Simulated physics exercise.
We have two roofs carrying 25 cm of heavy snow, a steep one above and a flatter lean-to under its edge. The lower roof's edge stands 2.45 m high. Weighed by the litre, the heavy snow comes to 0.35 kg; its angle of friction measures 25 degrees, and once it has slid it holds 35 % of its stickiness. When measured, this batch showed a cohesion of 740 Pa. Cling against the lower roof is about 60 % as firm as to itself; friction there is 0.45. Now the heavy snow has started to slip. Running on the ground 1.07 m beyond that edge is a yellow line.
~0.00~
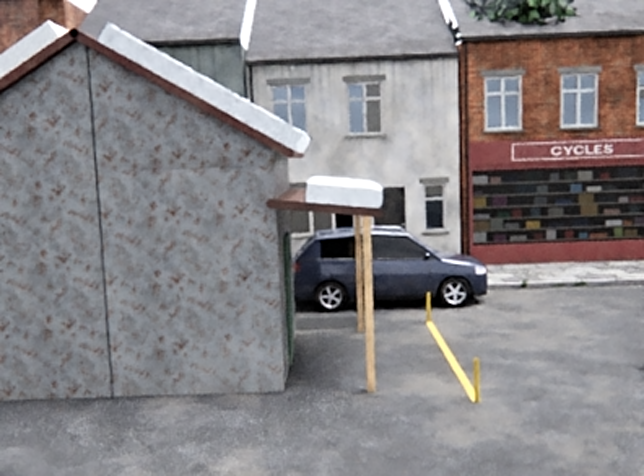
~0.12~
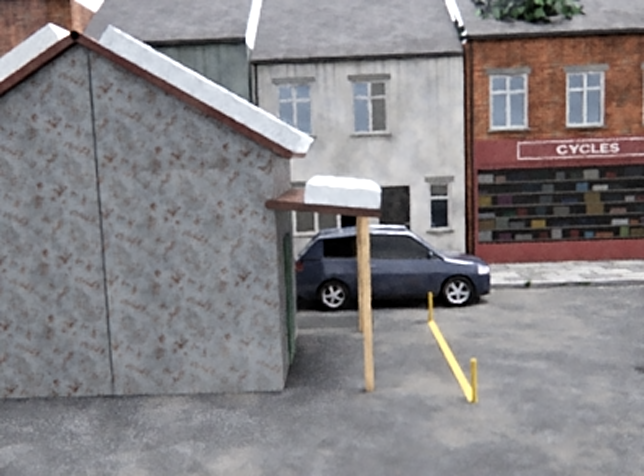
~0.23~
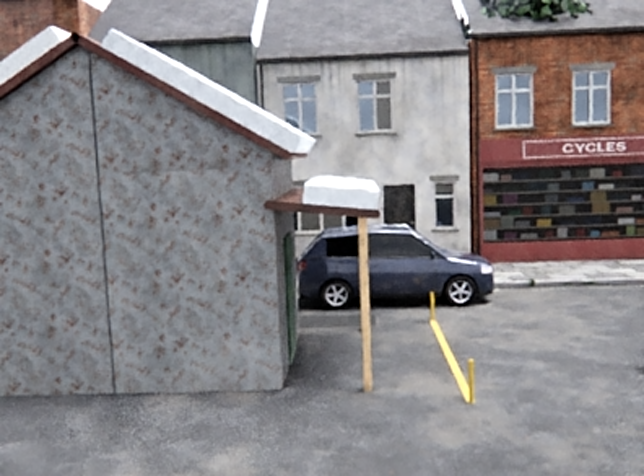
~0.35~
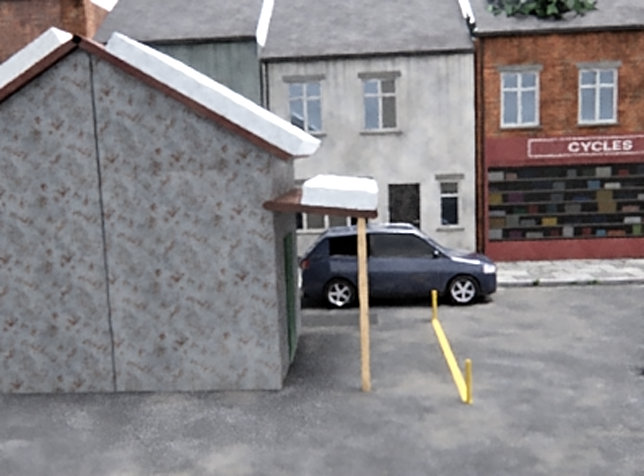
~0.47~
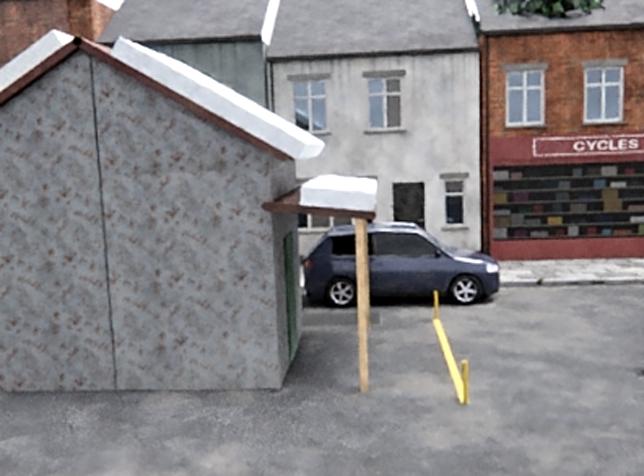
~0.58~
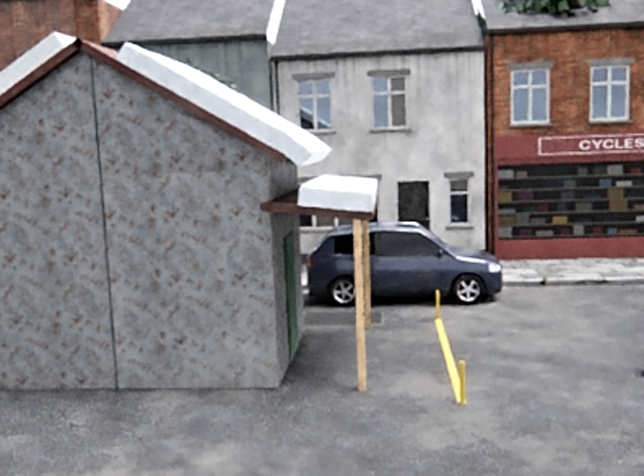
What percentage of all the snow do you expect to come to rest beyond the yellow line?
Roughly 13 % of it.
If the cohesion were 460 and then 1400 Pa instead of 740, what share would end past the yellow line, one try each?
In order: Around 30 % and around 1 %.
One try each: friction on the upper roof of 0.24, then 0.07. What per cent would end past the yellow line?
In that order: 35 %, 50 %.
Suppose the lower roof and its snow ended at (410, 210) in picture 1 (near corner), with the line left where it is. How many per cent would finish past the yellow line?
That would come to roughly 3 %.
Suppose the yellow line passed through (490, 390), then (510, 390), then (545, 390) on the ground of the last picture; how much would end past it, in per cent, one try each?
In that order: 3 %, 0 %, 0 %.
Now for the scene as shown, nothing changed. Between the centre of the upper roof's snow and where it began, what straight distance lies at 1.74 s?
It is around 1.8 m from where it started.
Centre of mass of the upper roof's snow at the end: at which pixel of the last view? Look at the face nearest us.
That point lands roughly at (388, 298).
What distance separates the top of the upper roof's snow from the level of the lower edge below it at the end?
About 0.6 m above the lower edge.
By 1.11 s, none is below the lower edge and 0 % is past the line.
By 1.74 s, none is below the lower edge and 0 % is past the line.
By 2.37 s, 21 % is below the lower edge and 2 % is past the line.
By 3.00 s, 41 % is below the lower edge and 9 % is past the line.
By 4.50 s, at the end, 51 % is below the lower edge and 13 % is past the line.
